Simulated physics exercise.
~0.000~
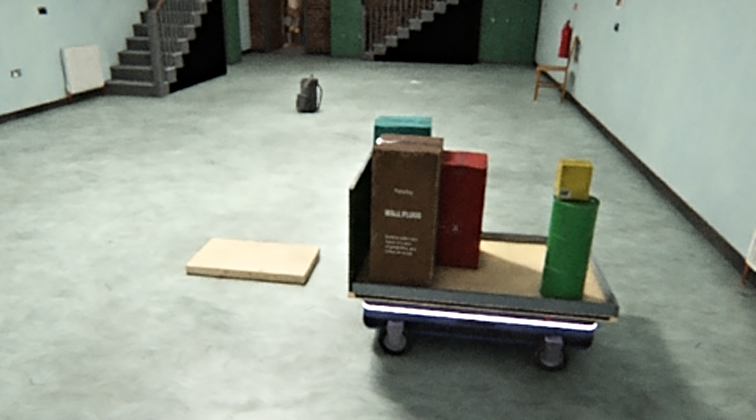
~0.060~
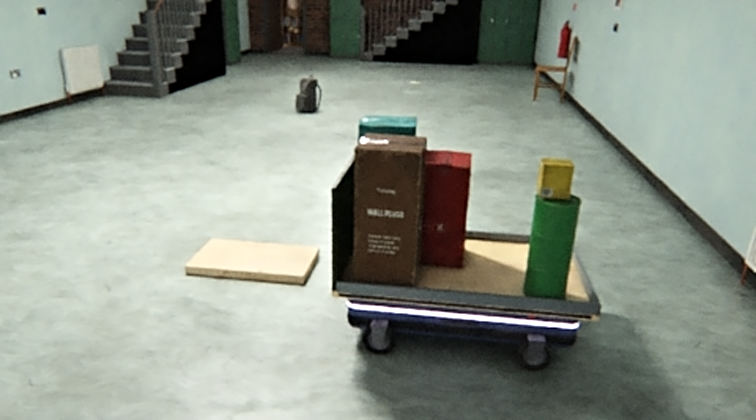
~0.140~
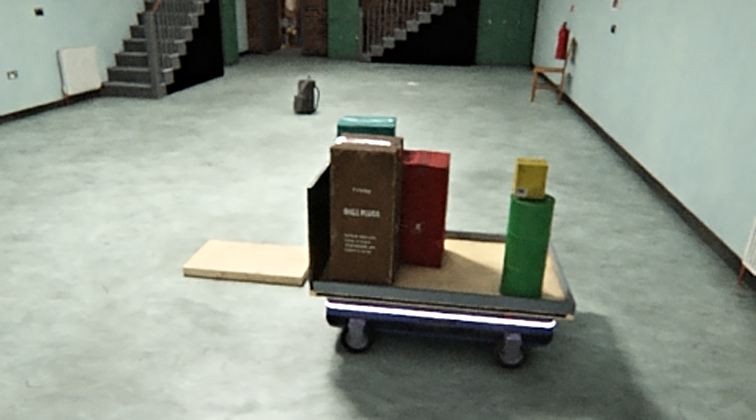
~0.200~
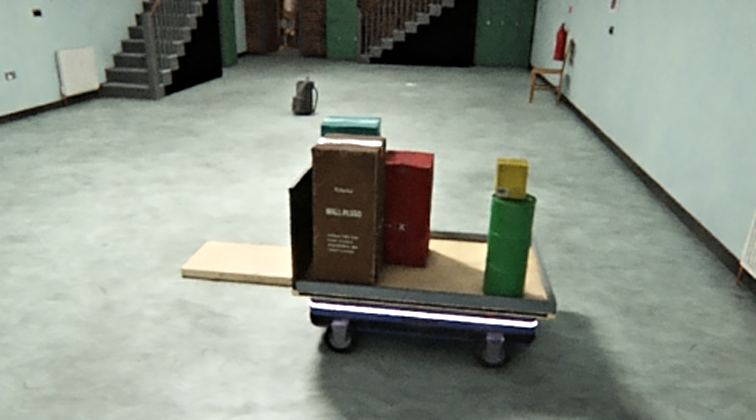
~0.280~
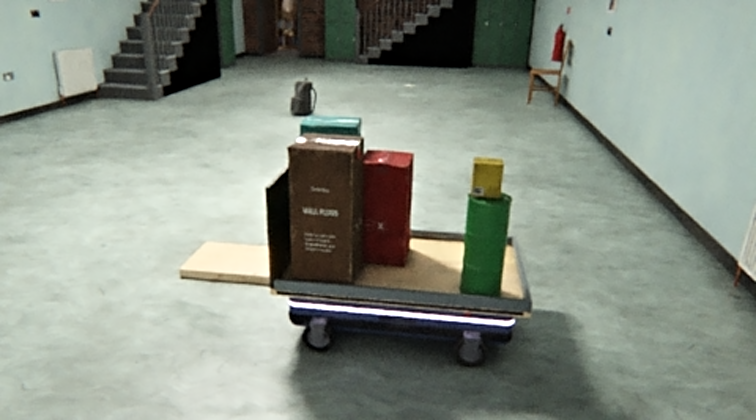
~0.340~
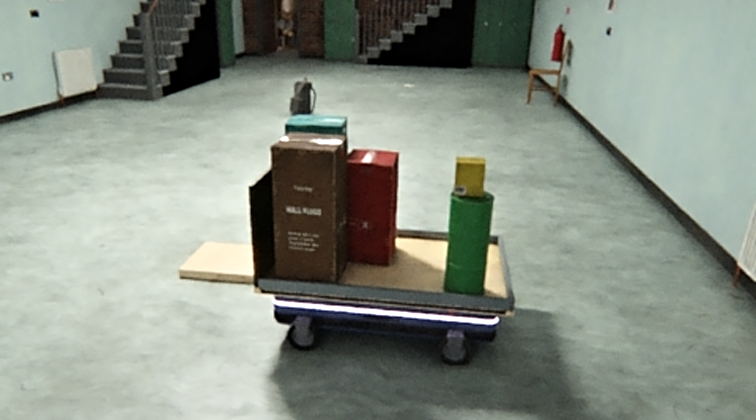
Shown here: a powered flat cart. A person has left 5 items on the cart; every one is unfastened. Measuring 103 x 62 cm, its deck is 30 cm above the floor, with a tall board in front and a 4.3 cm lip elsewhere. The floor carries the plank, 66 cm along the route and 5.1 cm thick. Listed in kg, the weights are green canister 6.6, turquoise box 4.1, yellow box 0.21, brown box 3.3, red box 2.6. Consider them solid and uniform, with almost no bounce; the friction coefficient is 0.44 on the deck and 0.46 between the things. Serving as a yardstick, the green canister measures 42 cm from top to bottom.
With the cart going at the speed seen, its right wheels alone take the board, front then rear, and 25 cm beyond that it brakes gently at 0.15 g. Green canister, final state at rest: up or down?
It manages to remain up.
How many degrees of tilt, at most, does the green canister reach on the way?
No more than 8°, at the worst moment.
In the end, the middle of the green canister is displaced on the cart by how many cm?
About 0 cm.
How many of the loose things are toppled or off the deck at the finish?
0.
After 0.84 s, cart 92 cm along; turquoise box leaning 15°; red box leaning 5°; brown box leaning 3°.
After 1.34 s, cart 147 cm along; green canister leaning 9° near (199, 220); yellow box leaning 9°; brown box leaning 5°.
After 1.84 s, cart 202 cm along; yellow box slid 4 cm; red box slid 2 cm; turquoise box slid 3 cm.
At rest (3.1 s), all 5 in place, give or take 10 cm.
